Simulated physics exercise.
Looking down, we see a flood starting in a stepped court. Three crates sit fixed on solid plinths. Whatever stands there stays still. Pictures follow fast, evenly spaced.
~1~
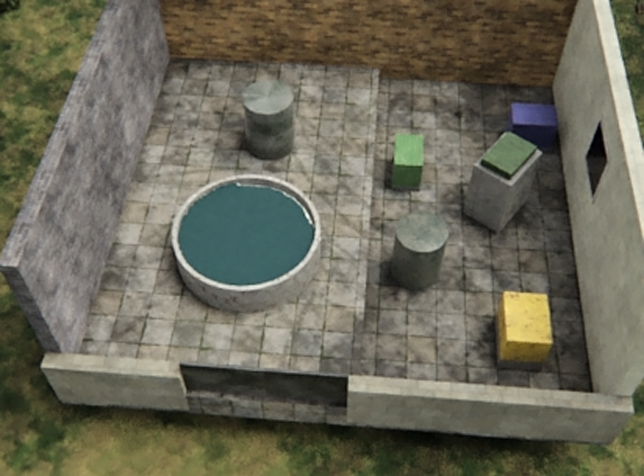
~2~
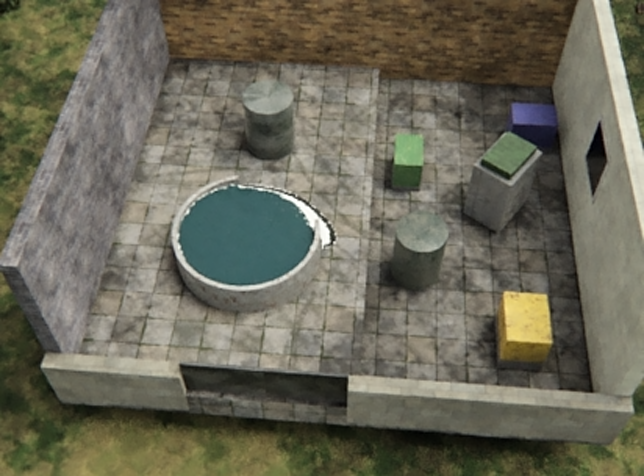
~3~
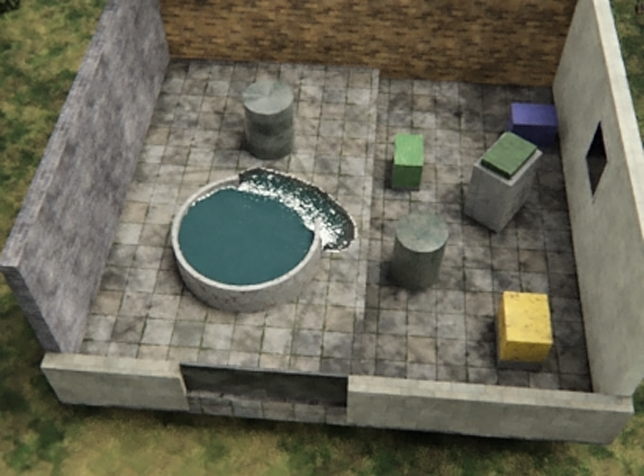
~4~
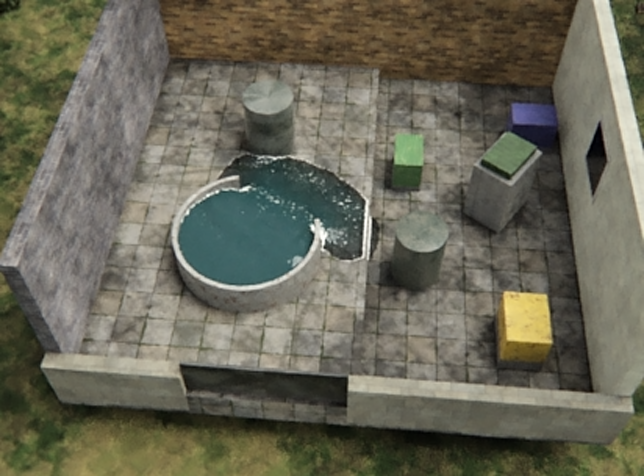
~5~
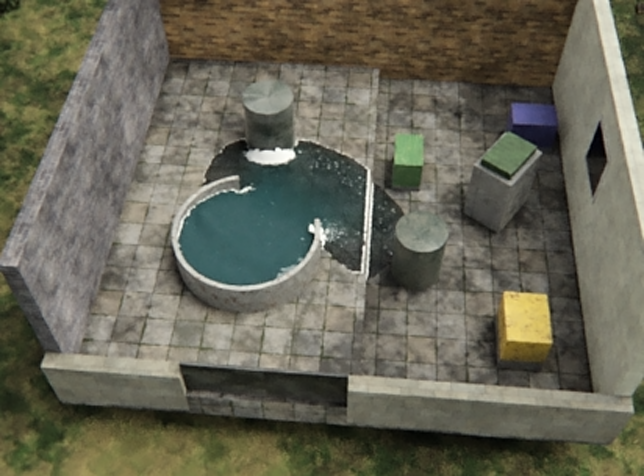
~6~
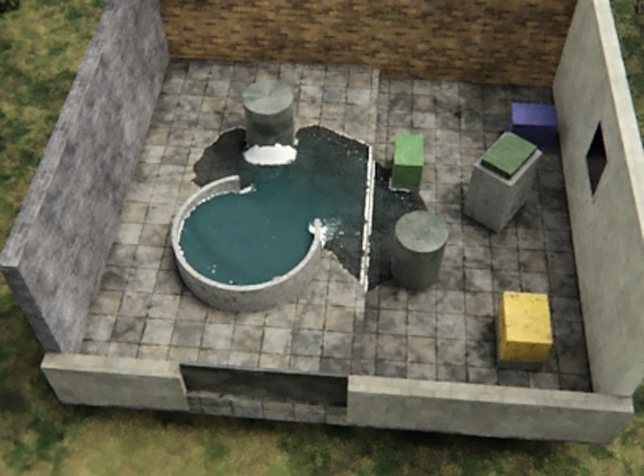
A paved, stepped court with low pale walls in front, a grey wall at left and a brown brick wall behind is seen from above by a still camera. A round tank of teal water sits left of centre, with two grey cylinders, green, blue and yellow blocks, and a green-topped pale pedestal around it. Water bursts through the tank's far right side, spreads over the paving, foams against the rear cylinder and crosses the step toward the right.
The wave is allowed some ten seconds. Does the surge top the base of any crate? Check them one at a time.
Outcome: Blue crate: Doused, green crate: Doused, yellow crate: Clear.
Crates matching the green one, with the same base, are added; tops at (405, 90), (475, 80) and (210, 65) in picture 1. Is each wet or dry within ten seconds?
Well, the first one gets caught, the next one gets caught, and the final one stays clear of it.
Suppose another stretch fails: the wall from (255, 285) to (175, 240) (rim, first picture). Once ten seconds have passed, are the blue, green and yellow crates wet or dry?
Going through them, the blue is never reached, the green is never reached and the yellow is never reached.
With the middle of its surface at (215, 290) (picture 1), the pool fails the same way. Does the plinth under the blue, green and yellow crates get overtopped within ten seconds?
Blue flooded, green flooded, yellow untouched.
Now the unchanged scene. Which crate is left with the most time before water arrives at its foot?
Go for the yellow one.
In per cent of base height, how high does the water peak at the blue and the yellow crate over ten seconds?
In order: 150% and 80%.
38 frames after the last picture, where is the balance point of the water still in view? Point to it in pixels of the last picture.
I'd place it roughly at (385, 174).
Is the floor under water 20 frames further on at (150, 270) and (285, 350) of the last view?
First spot spared, second spot spared.
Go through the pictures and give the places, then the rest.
Still water in the round tank at (247, 232), in the first picture.
The front is at (328, 242), out from the gap on the round tank's far side, in the second picture.
Water pours out on the round tank's far side and has run to (347, 241), in the third picture.
The front is at (368, 248), out from the gap on the round tank's far side, in the fourth picture.
Water pours out on the round tank's far side and has run to a hidden place, in the fifth picture.
Water pours out on the round tank's far side and has run to a hidden place, in the sixth picture.
A moment on, water covers 25 % of the floor; the blue crate not reached, the green crate water round its plinth, the yellow crate not reached.
Next, water covers 35 % of the floor; the blue crate water round its plinth, the green crate water round its plinth, the yellow crate not reached.
Then, water covers 50 % of the floor; the blue crate water round its plinth, the green crate water round its plinth, the yellow crate water round its plinth.
Later, water covers 70 % of the floor; the blue crate water round its plinth, the green crate water round its plinth, the yellow crate water round its plinth.
In the end, water covers 85 % of the floor; the blue crate was topped, the green crate was topped, the yellow crate stayed above the water.
